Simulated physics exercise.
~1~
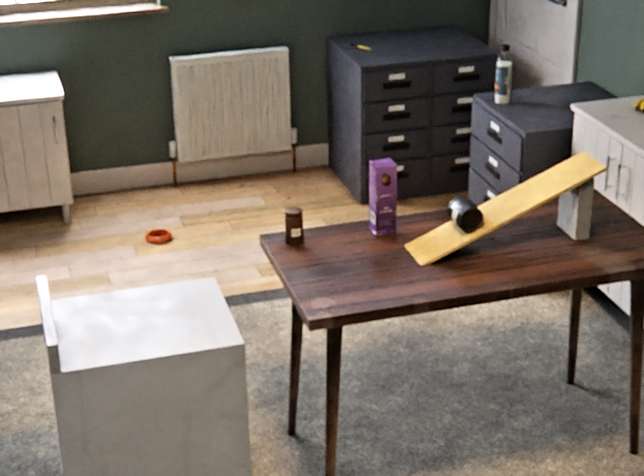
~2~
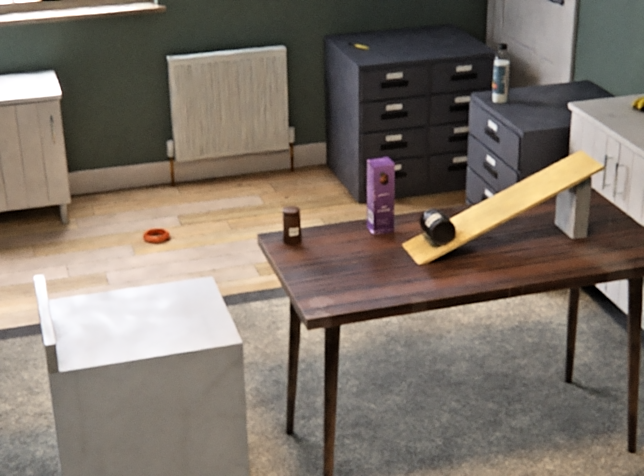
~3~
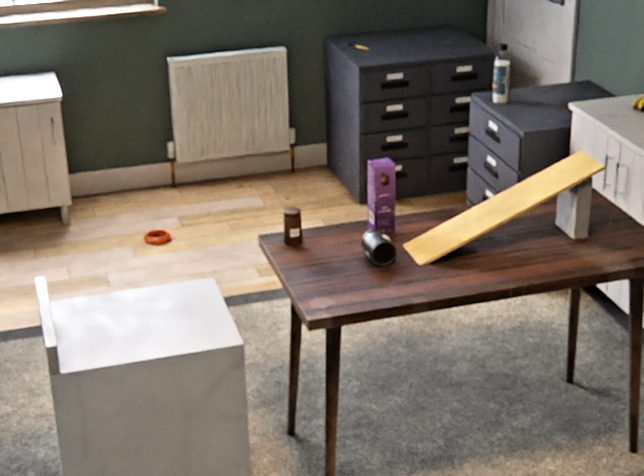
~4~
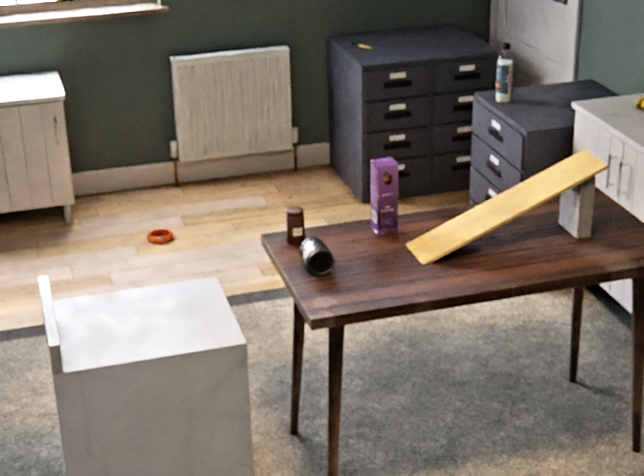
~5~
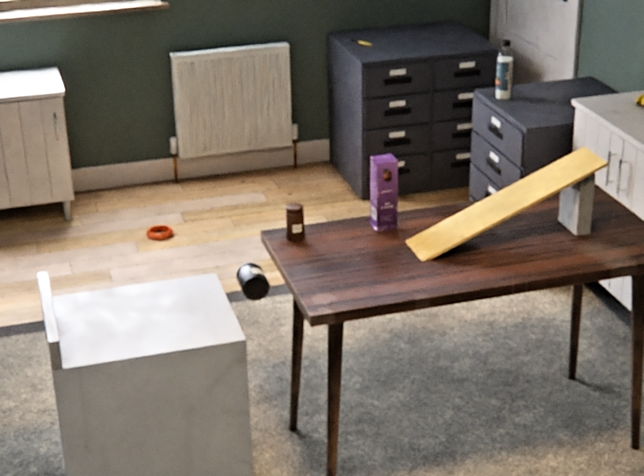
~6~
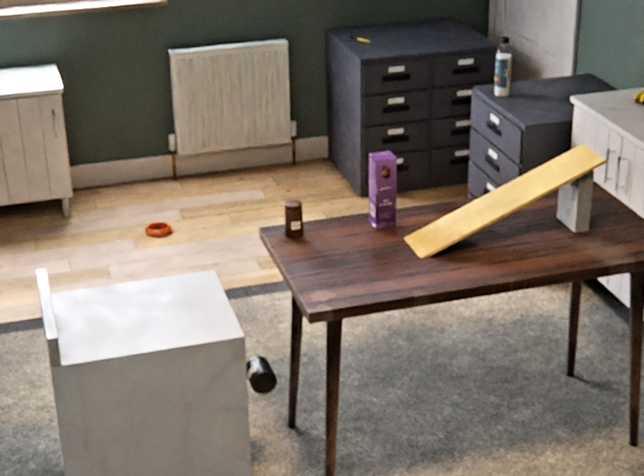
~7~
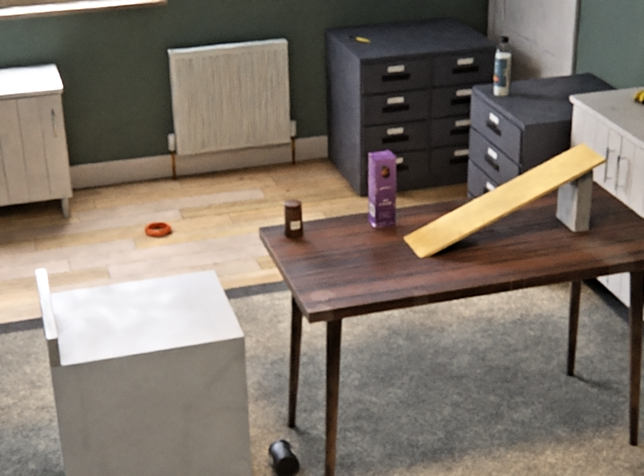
A black jar rolled down a wooden ramp and across a dark table, passing a purple carton and a small brown jar, then went off the left edge, missed the white block opposite and dropped through the gap to the floor.
